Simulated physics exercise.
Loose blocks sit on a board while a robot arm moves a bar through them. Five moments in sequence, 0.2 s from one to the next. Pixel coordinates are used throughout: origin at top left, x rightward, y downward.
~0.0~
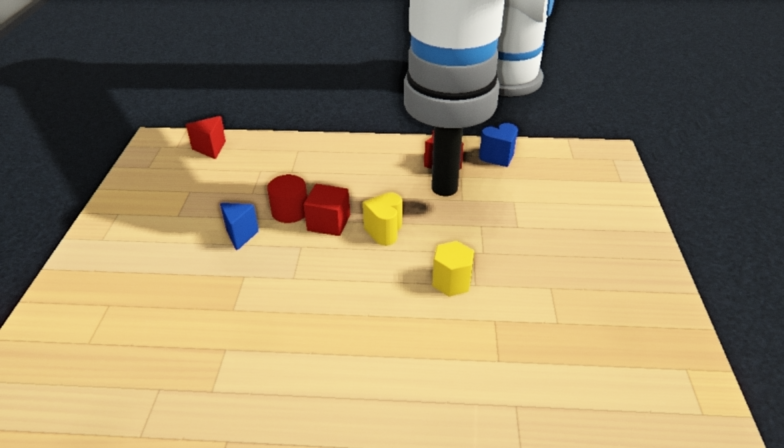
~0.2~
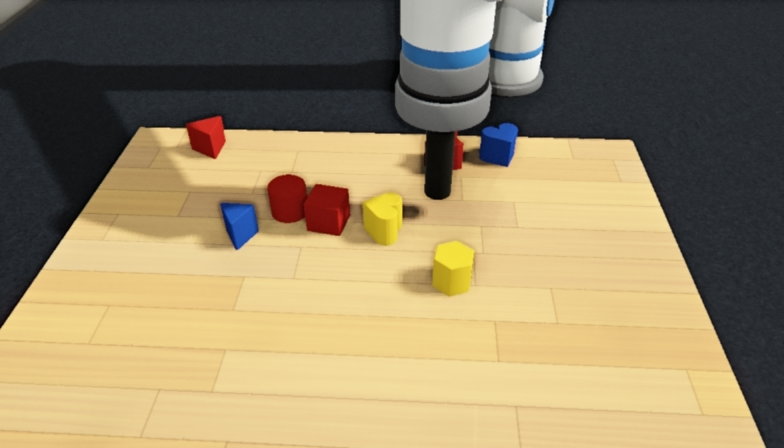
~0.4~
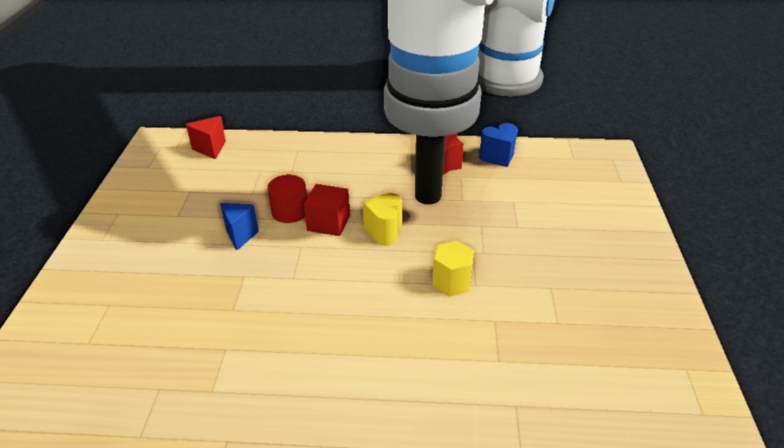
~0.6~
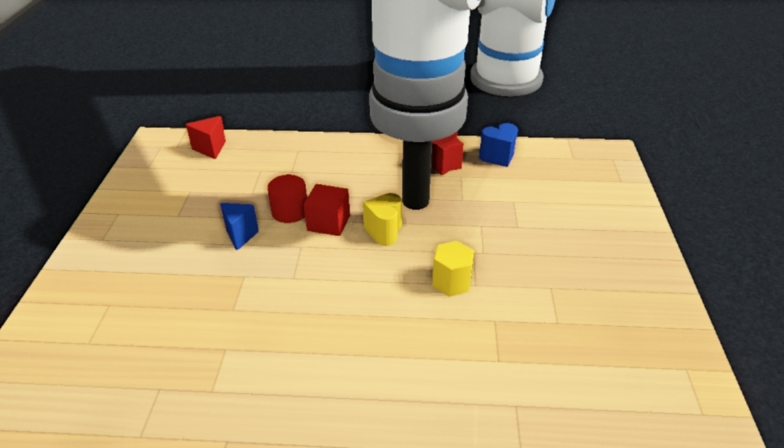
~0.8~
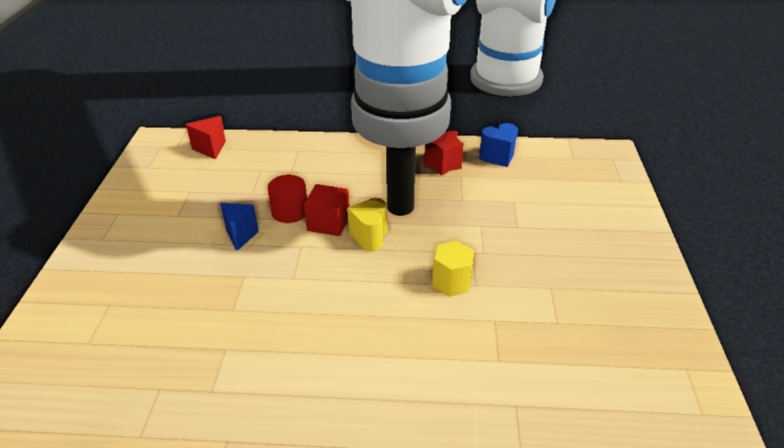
Robot arm sliding a black bar leftward across a wooden board of coloured blocks, then nudging a yellow heart block slightly left.
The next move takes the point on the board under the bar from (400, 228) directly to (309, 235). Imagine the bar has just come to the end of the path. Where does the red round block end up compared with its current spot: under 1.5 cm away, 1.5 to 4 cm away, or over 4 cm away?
Its final spot will lie 1.5 to 4 cm from the current one.
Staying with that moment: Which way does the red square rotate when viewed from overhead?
Looking from above, the answer is clockwise.
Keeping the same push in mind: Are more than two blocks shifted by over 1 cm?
In short: Yes.
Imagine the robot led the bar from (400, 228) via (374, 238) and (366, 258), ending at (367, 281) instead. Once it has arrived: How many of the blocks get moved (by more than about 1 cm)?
I reckon the push displaces only one of the blocks by more than 1 cm.
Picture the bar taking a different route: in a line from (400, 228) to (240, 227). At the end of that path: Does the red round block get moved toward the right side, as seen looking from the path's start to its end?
Short answer: Yes.
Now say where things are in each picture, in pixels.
The first frame shows bar tip (445, 189); block tops, blue three-sided block (235, 210); red round block (286, 185); red square (326, 196); yellow heart (384, 204).
The second frame shows bar (438, 192); blocks unchanged.
The third frame shows bar (428, 197); blocks unchanged.
The fourth frame shows bar (416, 202); blocks unchanged.
The fifth frame shows bar (401, 208); blue three-sided block (235, 210); red round block (286, 185); red square (326, 196); yellow heart (369, 210).
The first path, step by step. One third of the way, bar (369, 210); yellow heart (345, 218), turned 35° anticlockwise.
Two thirds of the way, bar (338, 212); red round block (281, 184); red square (311, 195), turned 20° clockwise; yellow heart (327, 223), turned 85° anticlockwise.
At the end, bar (306, 215); blue three-sided block in place; red round block (264, 177); red square (284, 194), turned 40° clockwise; yellow heart (316, 226), turned 120° anticlockwise.
